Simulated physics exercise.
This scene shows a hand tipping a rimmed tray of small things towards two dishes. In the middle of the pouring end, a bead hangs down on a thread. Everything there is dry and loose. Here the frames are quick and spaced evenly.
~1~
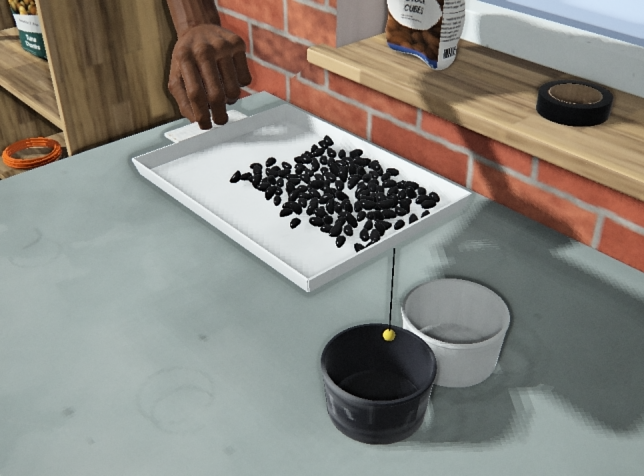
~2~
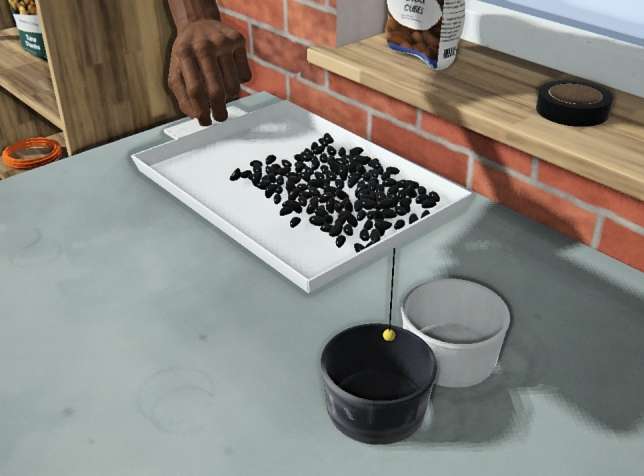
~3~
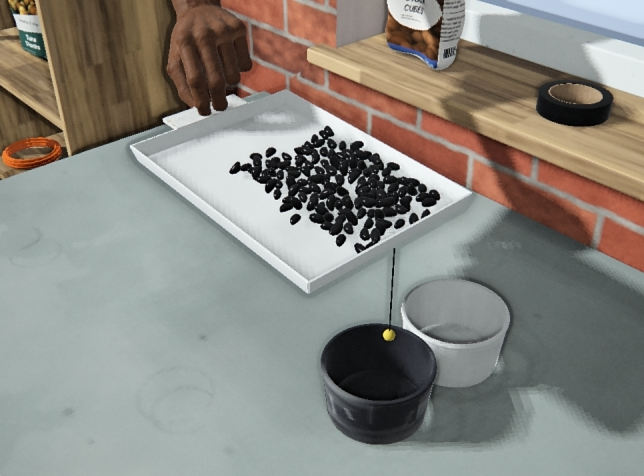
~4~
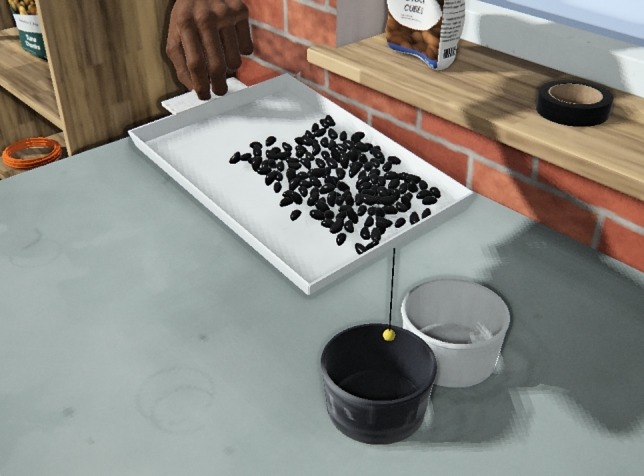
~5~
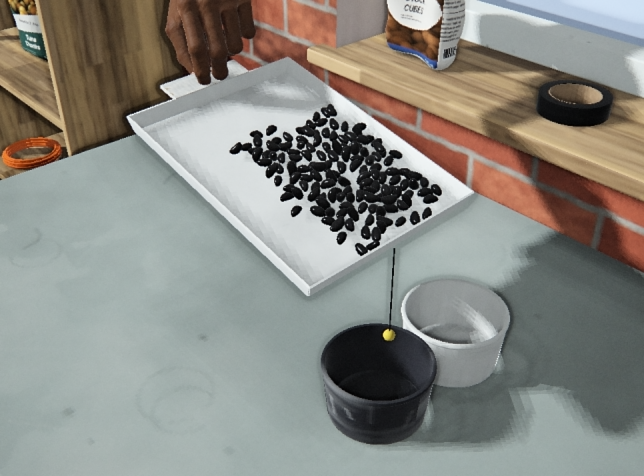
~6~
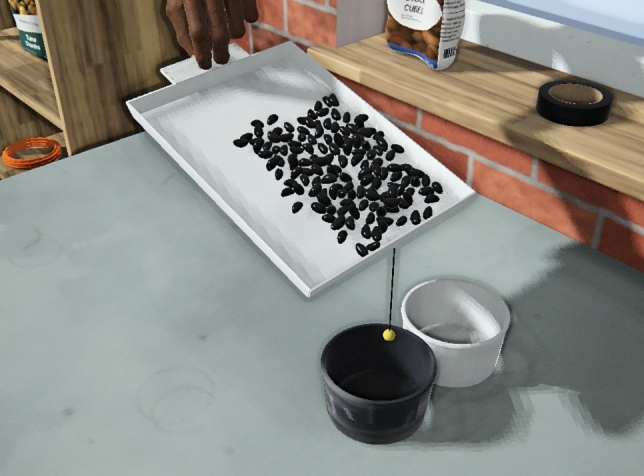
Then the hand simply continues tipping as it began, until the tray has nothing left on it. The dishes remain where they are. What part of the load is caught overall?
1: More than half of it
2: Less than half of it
2.
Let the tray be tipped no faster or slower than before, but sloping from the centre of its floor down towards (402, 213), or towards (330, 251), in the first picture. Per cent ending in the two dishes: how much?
I'd say some 80 in a hundred at first, then 30 in a hundred.
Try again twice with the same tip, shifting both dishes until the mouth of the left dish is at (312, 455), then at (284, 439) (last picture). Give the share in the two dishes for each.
Close to 70 in a hundred, then close to 60 in a hundred.
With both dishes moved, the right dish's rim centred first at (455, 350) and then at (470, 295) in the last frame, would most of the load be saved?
The pair would catch the greater share the first time and the lesser share the second time.
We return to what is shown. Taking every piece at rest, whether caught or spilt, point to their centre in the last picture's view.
Last view, resting centre - approx. (386, 456).
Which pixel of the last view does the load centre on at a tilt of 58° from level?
Near the pixel (376, 204).
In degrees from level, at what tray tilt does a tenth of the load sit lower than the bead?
Roughly 90 degrees of turn.
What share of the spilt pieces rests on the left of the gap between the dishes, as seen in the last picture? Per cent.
It comes out at roughly 60 percent.
Shortly afterwards, tray tipped steeply; all but a few on the tray; only a few outside both; only a few in the air.
Next, tray tipped right over; near two thirds on the tray; only a few in the left dish; a little outside both; near a quarter in the air.
Some moments later, tray tipped past a quarter turn; near a quarter in the left dish; the bulk outside both.
In the end, tray tipped past a quarter turn; near a quarter in the left dish; none at all in the right dish; the bulk outside both.
